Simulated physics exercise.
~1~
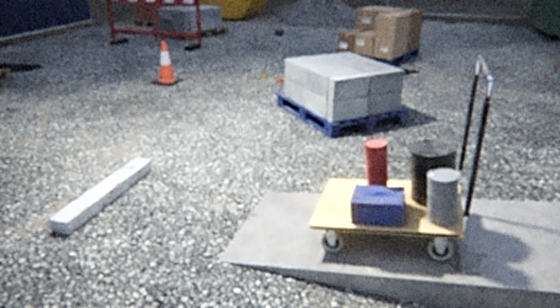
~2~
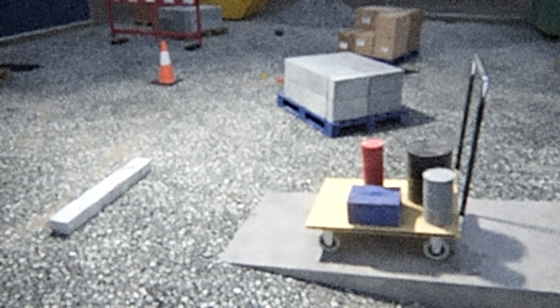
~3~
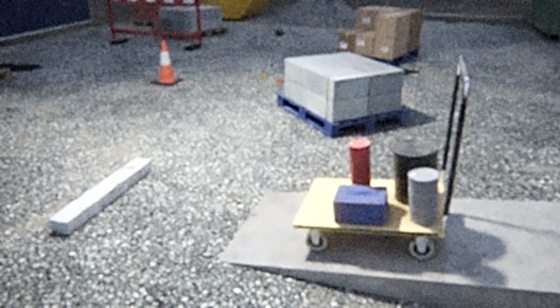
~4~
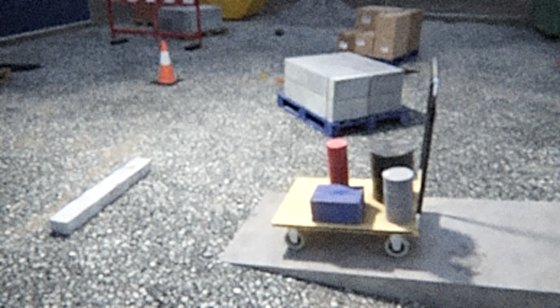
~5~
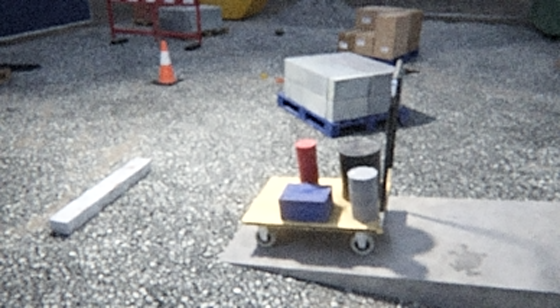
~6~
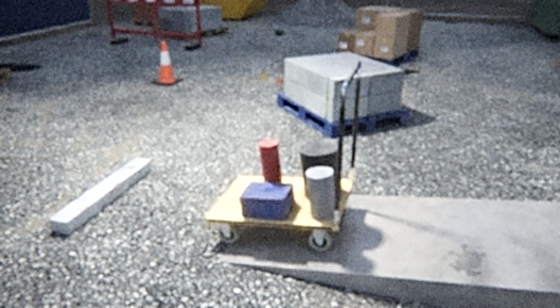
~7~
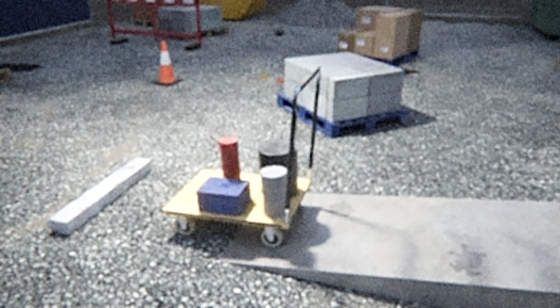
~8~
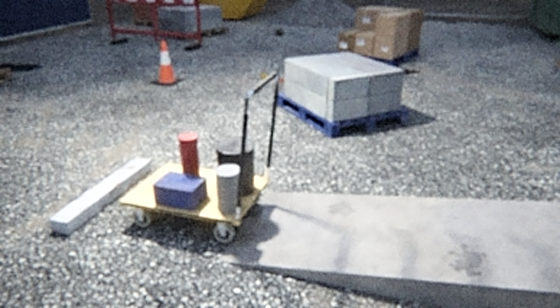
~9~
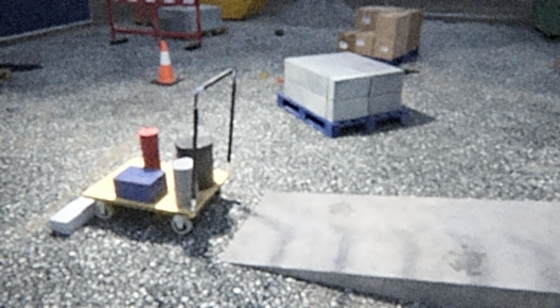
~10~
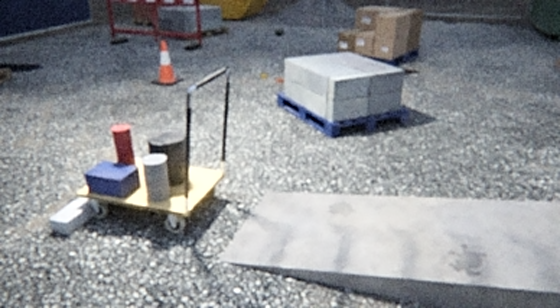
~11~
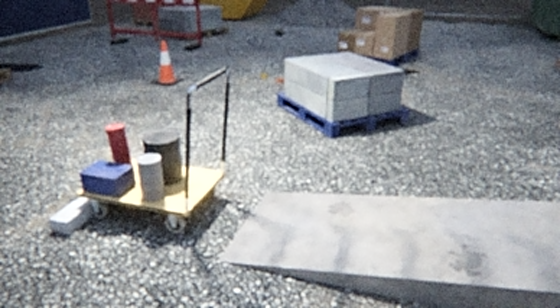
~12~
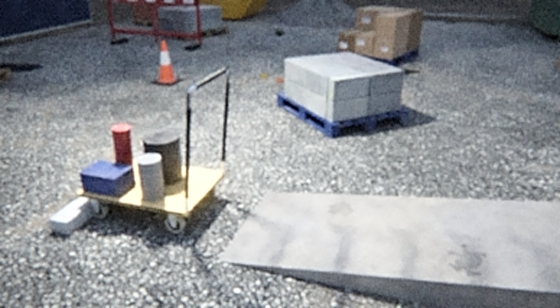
A trolley carrying a grey canister, a red canister, a black pail and a blue parcel rolled left down a ramp and across gravel until it stopped at a pale kerb, where its load slid forward a little and stayed upright on the deck.
